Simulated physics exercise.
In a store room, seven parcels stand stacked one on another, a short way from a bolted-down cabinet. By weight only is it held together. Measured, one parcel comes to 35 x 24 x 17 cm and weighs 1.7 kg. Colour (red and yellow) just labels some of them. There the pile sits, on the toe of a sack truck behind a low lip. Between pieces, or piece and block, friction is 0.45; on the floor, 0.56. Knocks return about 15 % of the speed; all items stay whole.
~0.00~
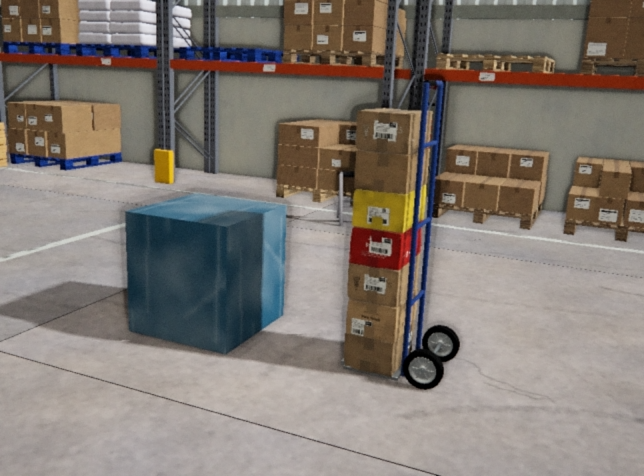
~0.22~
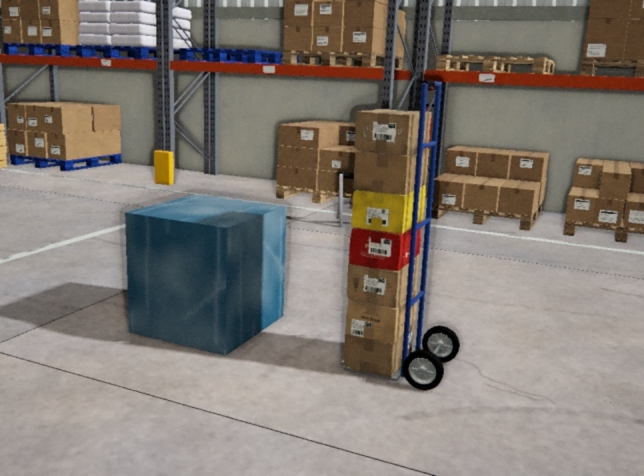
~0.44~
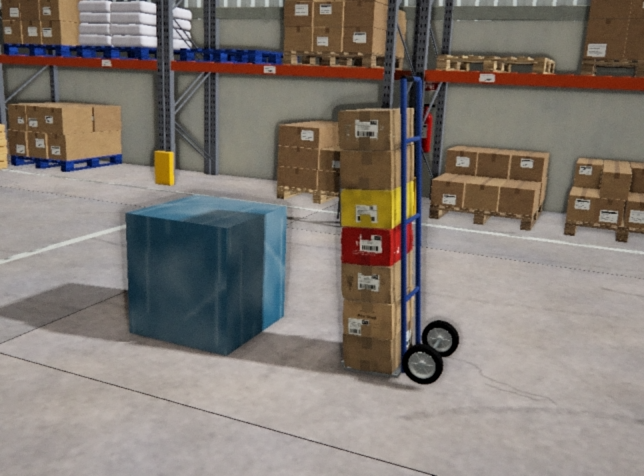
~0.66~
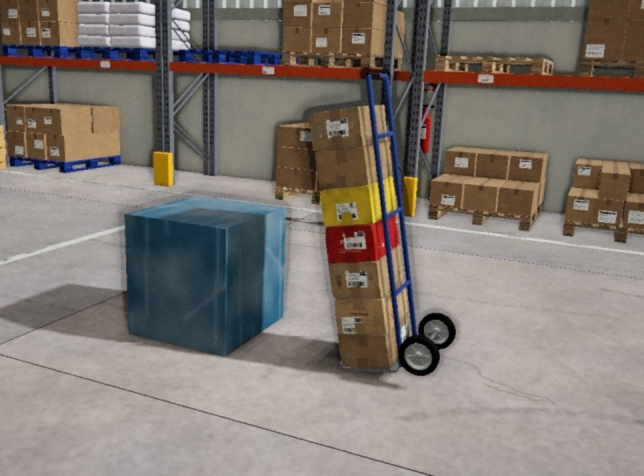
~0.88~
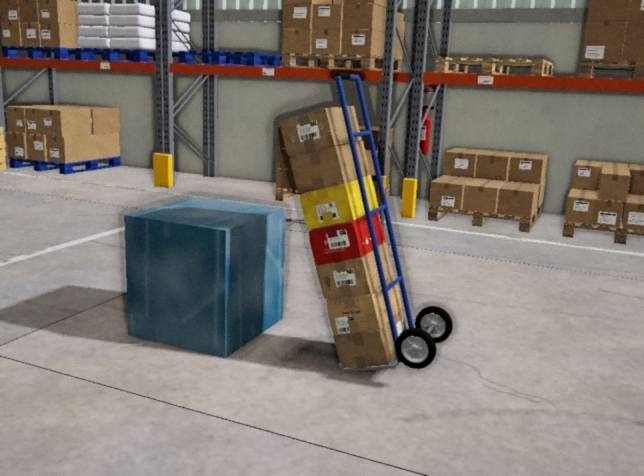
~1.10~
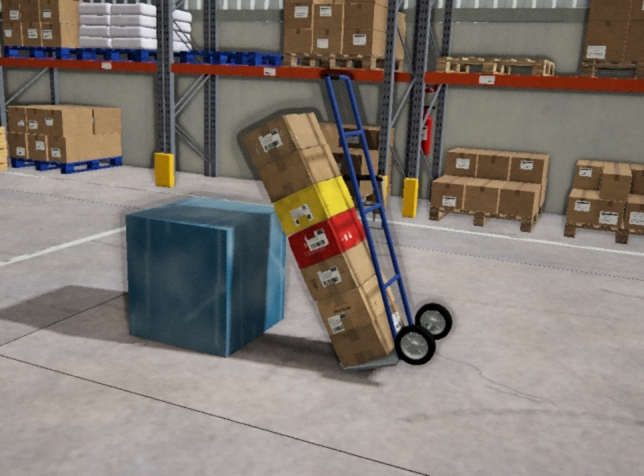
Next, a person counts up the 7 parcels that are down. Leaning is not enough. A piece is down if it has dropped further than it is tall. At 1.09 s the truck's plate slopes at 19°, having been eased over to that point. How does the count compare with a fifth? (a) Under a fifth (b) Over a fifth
Over a fifth.
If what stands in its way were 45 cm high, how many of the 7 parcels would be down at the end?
4.
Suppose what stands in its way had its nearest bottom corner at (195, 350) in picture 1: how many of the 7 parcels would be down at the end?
I reckon the answer is 4.
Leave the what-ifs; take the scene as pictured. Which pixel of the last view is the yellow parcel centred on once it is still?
I'd point at about (280, 219).
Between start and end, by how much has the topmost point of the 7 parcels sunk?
35 cm.
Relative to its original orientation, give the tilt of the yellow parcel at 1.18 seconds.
Some 30°.
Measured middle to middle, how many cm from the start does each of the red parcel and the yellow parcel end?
Red ends up some 60 cm away; yellow ends up some 60 cm away.
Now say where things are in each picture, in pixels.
In the first frame (pixels give the middle of a visible side), truck frame (421, 147) 0° forward; red parcel (375, 249); yellow parcel (378, 211); none has stirred.
The second frame shows truck frame (420, 147) 0° forward; yellow parcel (378, 212).
The third frame shows truck frame (403, 142) 4° forward; yellow parcel (366, 209) 4° from how it stood; red parcel (365, 247) 4° from how it stood; steepest lean 4°, the parcel at (367, 354); movement in 7 of them.
The fourth frame shows truck frame (375, 137) 11° forward; yellow parcel (346, 207) 11° from how it stood; red parcel (350, 245) 11° from how it stood; steepest lean 11°, the parcel at (335, 130); movement in 7 of them.
The fifth frame shows truck frame (351, 136) 17° forward; yellow parcel (326, 207) 18° from how it stood; red parcel (334, 244) 18° from how it stood; steepest lean 18°, the parcel at (306, 133); movement in 7 of them.
The sixth frame shows truck frame (342, 135) 19° forward; yellow parcel (300, 211) 28° from how it stood; red parcel (313, 245) 28° from how it stood; steepest lean 28°, the parcel at (269, 143); movement in 7 of them.
After 1.18 s, none of the 7 parcels down, 7 disturbed; yellow parcel 34° from how it stood, 6 cm lower; red parcel 34° from how it stood.
After 1.34 s, 1 of the 7 parcels down; red parcel 43° from how it stood, 11 cm lower; yellow parcel 42° from how it stood, 11 cm lower.
After 1.82 s, 3 of the 7 parcels down; red parcel 50° from how it stood, 18 cm lower; yellow parcel 25° from how it stood, 12 cm lower.
In the end (2.5 s), 3 of the 7 parcels down; red parcel 50° from how it stood, 18 cm lower; yellow parcel 25° from how it stood, 12 cm lower. That is 43 per cent. From the last view, middles, red parcel near (282, 263), yellow parcel near (280, 219).
